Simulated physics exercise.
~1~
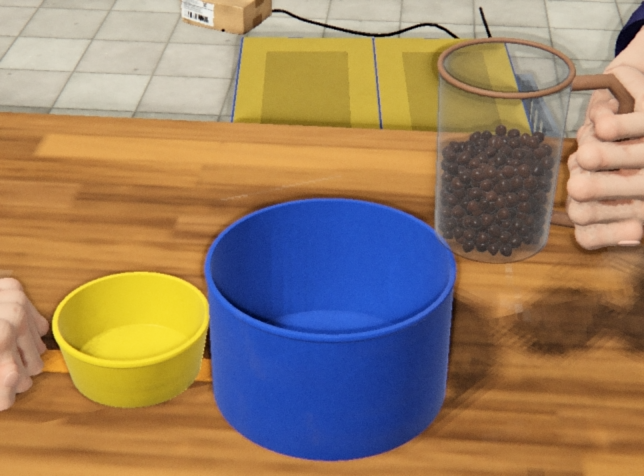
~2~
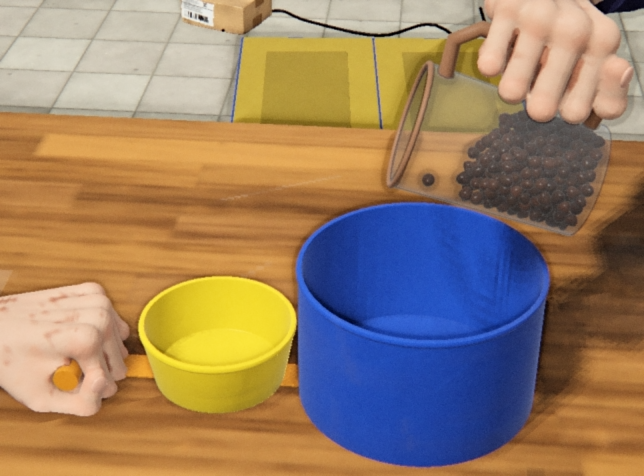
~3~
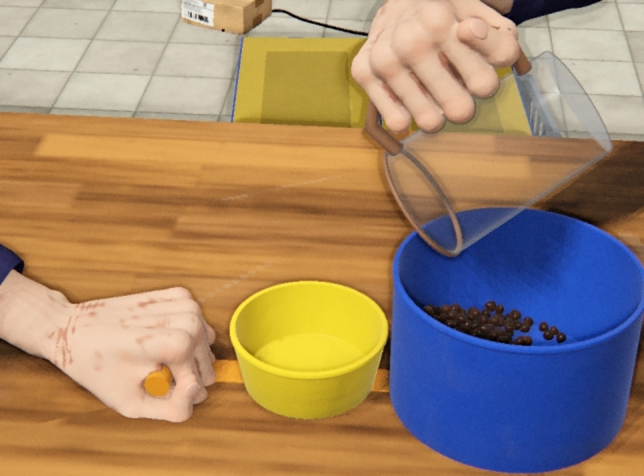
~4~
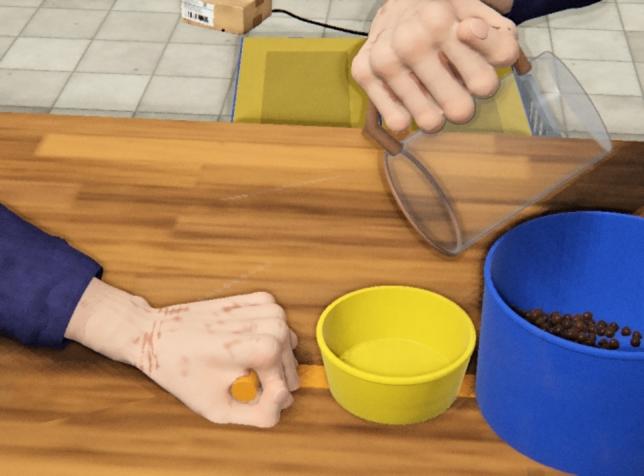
Dark beans pouring from a clear cup into a blue pot as a hand slides it right with a yellow dish.
